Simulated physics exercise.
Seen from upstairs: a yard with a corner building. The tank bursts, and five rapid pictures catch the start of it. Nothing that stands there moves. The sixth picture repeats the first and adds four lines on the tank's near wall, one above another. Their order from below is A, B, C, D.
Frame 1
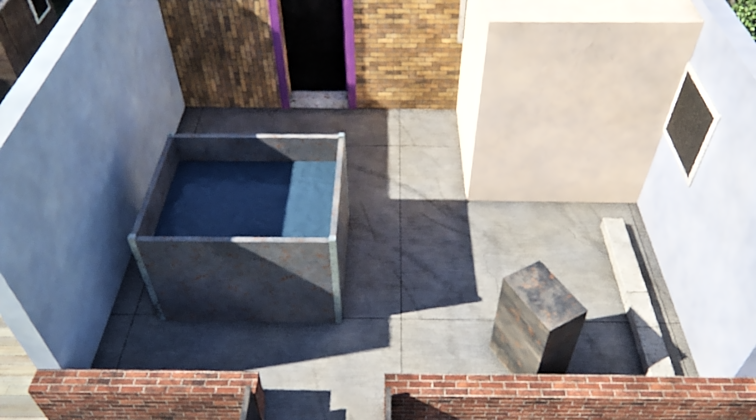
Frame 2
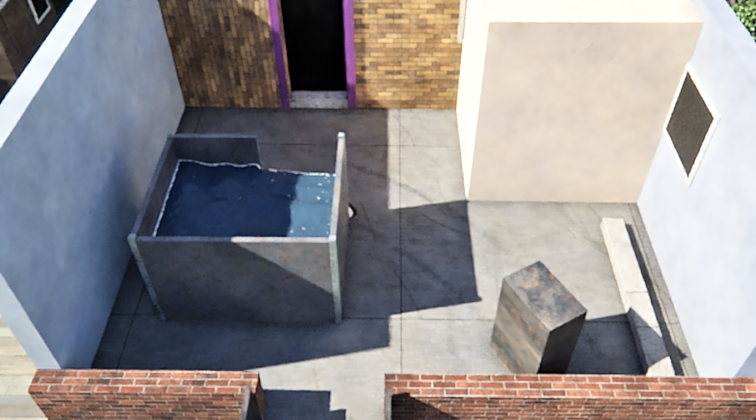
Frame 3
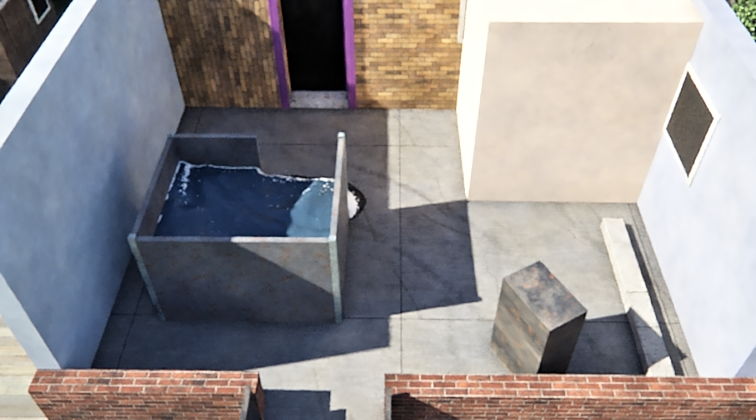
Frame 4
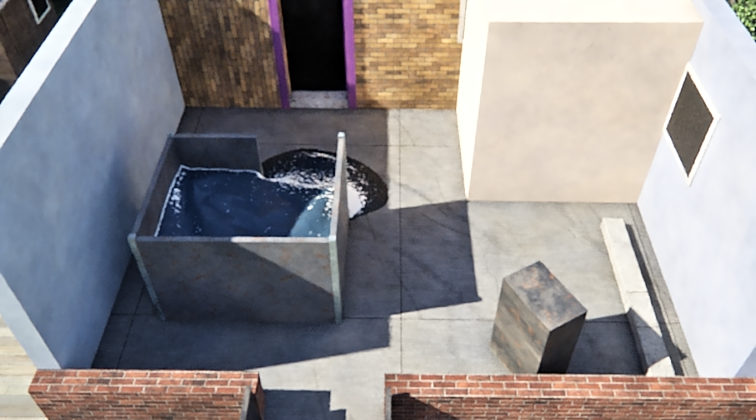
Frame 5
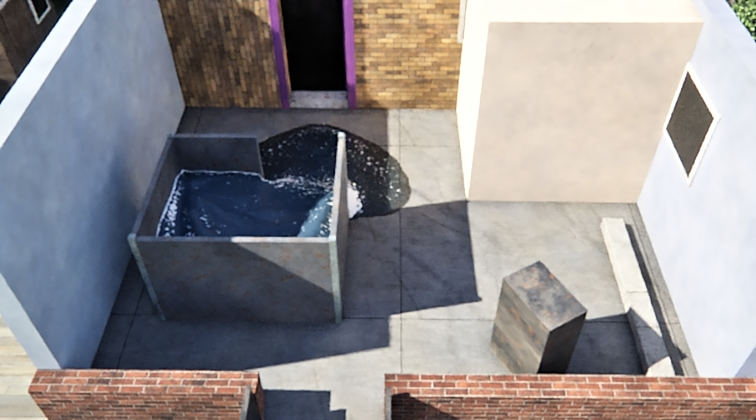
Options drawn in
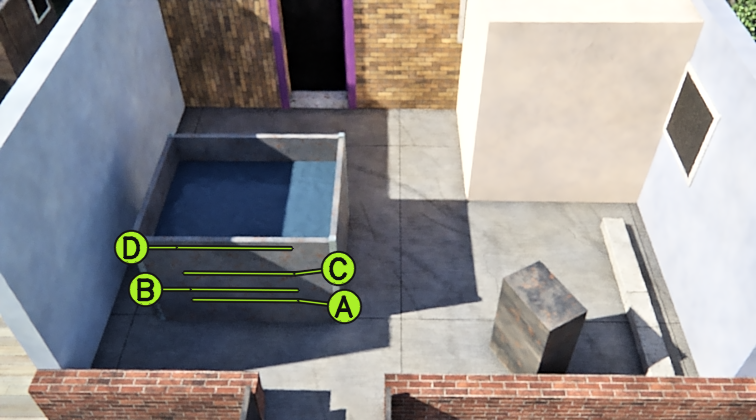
Dark blue water rests in a grey, open-topped tank on the left of a paved yard, seen from upstairs by a still camera. A purple-framed doorway stands in the tan brick wall behind, a cream block and a dark grey box are to the right, and low red brick walls run along the front. Part of the tank's far side disappears, and the water churns white, pours out and spreads in a dark, rounded sheet over the paving behind and to the right.
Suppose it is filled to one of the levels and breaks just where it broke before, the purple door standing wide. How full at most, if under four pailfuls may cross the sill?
A.
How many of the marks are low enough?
One.
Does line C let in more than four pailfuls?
Yes, it does.
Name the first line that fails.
That would be B.
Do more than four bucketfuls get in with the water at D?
Yes.
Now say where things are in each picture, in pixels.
The first picture shows water in the tank at rest, its middle at (250, 207); foot of the purple doorway at (320, 108); open gate at (321, 369).
In the second picture, water covers 1 % of the ground, its front hidden from here.
In the third picture, water covers 3 % of the ground, its front hidden from here.
The fourth picture shows front seen at (380, 188), 8 % of the ground wet.
The fifth picture shows front seen at (369, 146), 15 % of the ground wet.
On the marked copy, A at (246, 300); B at (243, 289); C at (239, 273); D at (233, 248); from the bottom up A, B, C, D.
For line A, a bucket or two gets in.
For line B, about 8 bucketfuls get in.
For line C, dozens of bucketfuls pour in.
For line D, dozens of bucketfuls pour in.
